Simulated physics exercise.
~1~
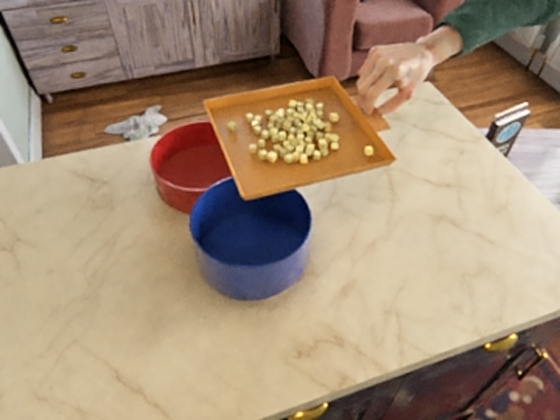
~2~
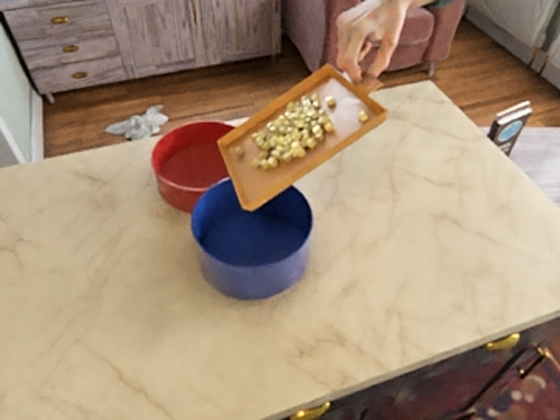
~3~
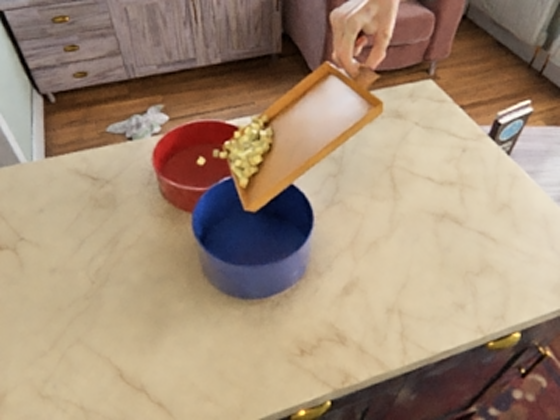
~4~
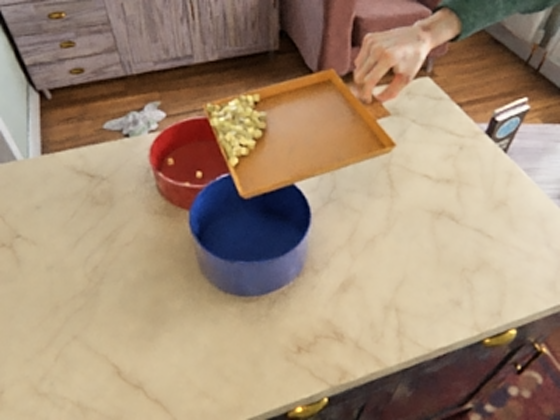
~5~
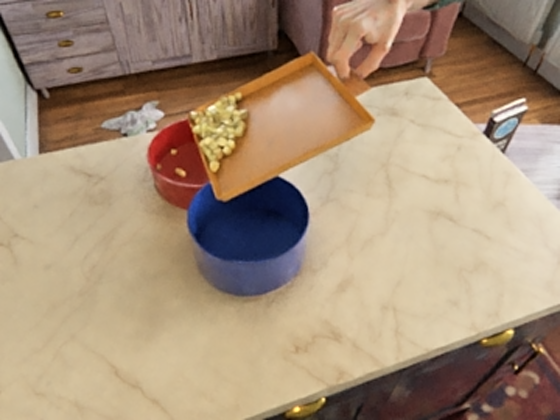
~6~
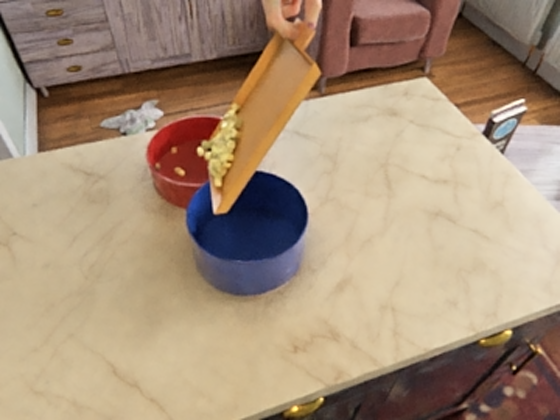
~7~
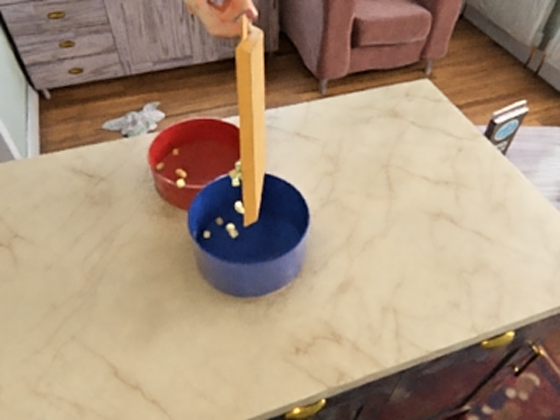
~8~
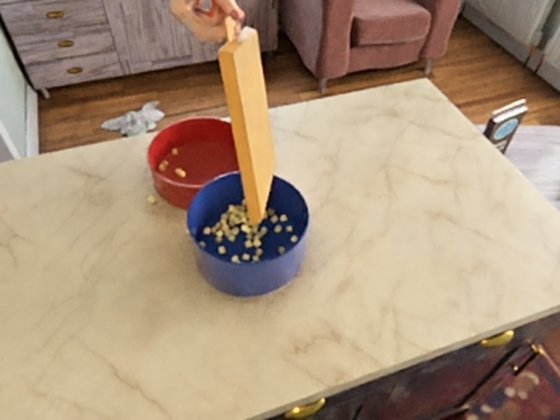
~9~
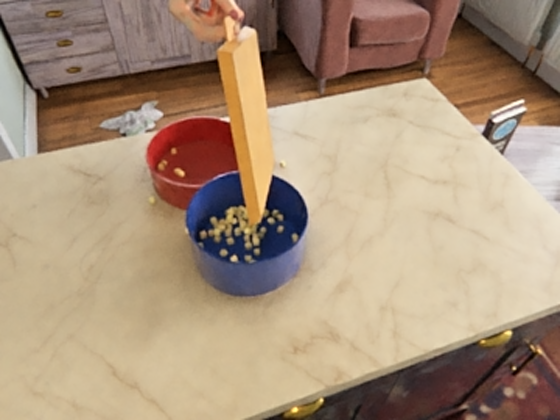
A pale marble-patterned tabletop in a room with a wooden floor, a grey cabinet and a pink armchair is seen from above at a slight sway. A blue pot stands near the middle, with a red pot behind it to the left. A hand holds an orange tray of small yellowish potato cubes above them, tips it so the cubes slide to its left edge and a few drop into the red pot, then levels it. The hand then moves the tray left and tilts it upright, pouring most cubes into the blue pot. Finally, the empty tray stays upright over the blue pot, with a few cubes in the red pot and some strays on the table.
